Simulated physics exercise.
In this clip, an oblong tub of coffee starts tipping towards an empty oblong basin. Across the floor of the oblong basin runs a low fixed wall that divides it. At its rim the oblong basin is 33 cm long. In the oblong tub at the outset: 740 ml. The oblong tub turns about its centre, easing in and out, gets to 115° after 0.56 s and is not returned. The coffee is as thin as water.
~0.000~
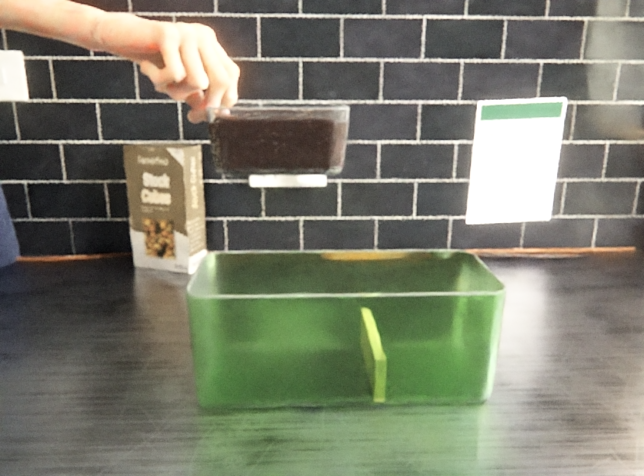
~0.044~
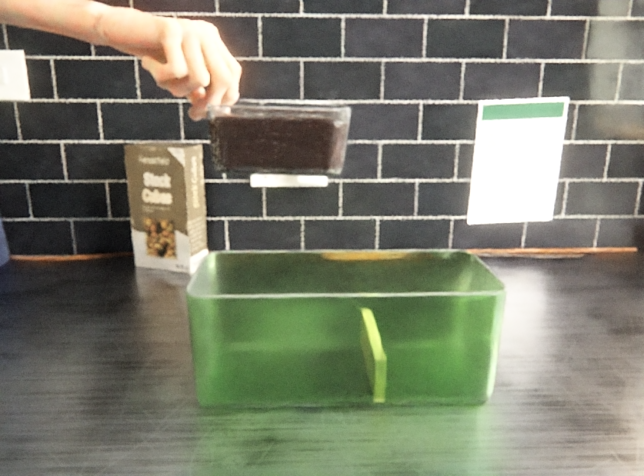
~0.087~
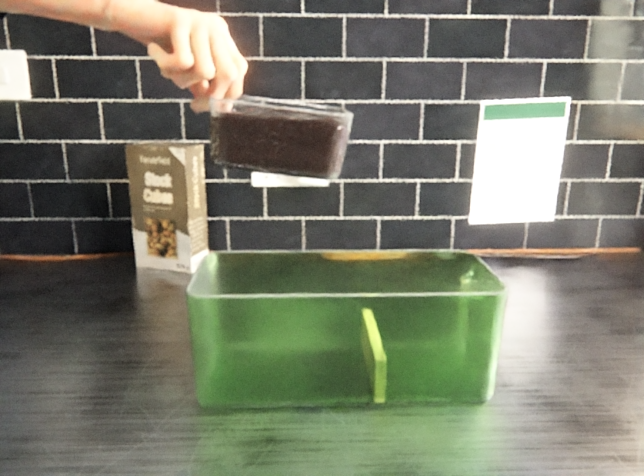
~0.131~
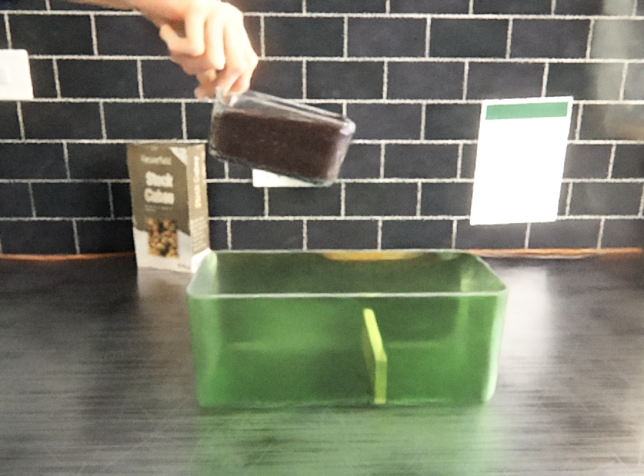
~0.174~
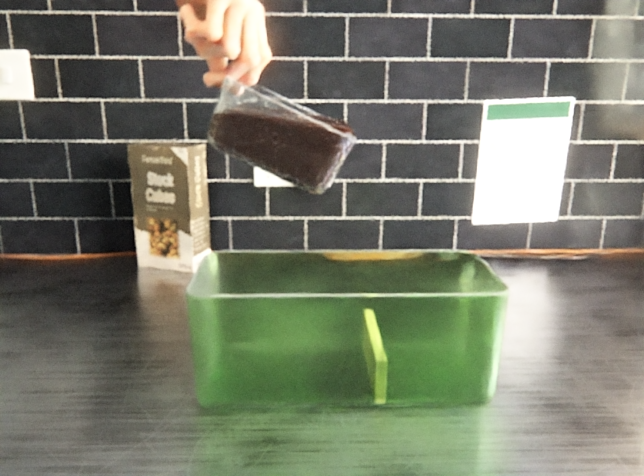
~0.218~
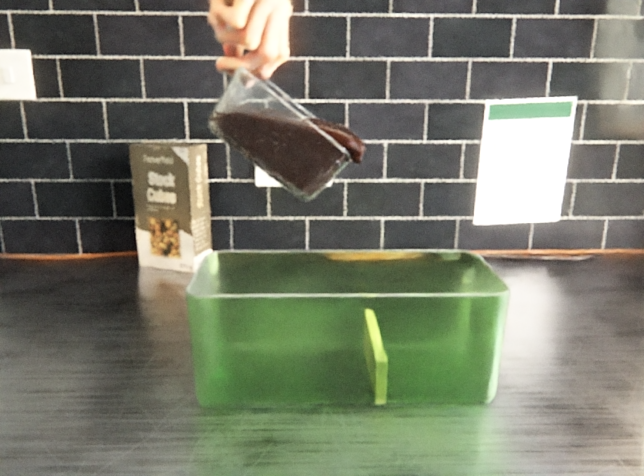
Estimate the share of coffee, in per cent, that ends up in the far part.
About 55 per cent.
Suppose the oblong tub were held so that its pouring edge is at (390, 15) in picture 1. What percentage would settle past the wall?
It would then come to around 75 percent.
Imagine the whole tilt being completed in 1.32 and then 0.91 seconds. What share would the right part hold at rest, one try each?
I'd expect close to 70 per cent and then close to 70 per cent.
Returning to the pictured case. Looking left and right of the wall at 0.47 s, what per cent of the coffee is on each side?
Roughly 3 sits left and 46 sits right.
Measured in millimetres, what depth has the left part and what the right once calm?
I'd say close to 10 mm on the left, close to 24 mm on the right.
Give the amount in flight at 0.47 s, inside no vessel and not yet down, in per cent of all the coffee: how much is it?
About 44 per cent.
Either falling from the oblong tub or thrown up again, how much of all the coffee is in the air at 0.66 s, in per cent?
I'd put it at about 12 per cent of the liquid.
By 0.47 s the tilt is 108° and 7 per cent is still to pour, 3 is left of the wall and 46 right of it.
By 0.66 s the tilt is 115° and 0 per cent is still to pour, 25 is left of the wall and 57 right of it.
By 0.85 s the tilt is 115° and 0 per cent is still to pour, 33 is left of the wall and 57 right of it.
By 1.06 s the tilt is 115° and 0 per cent is still to pour, 36 is left of the wall and 55 right of it.
At rest 36 per cent lies left of the wall, 55 right of it and 9 outside.
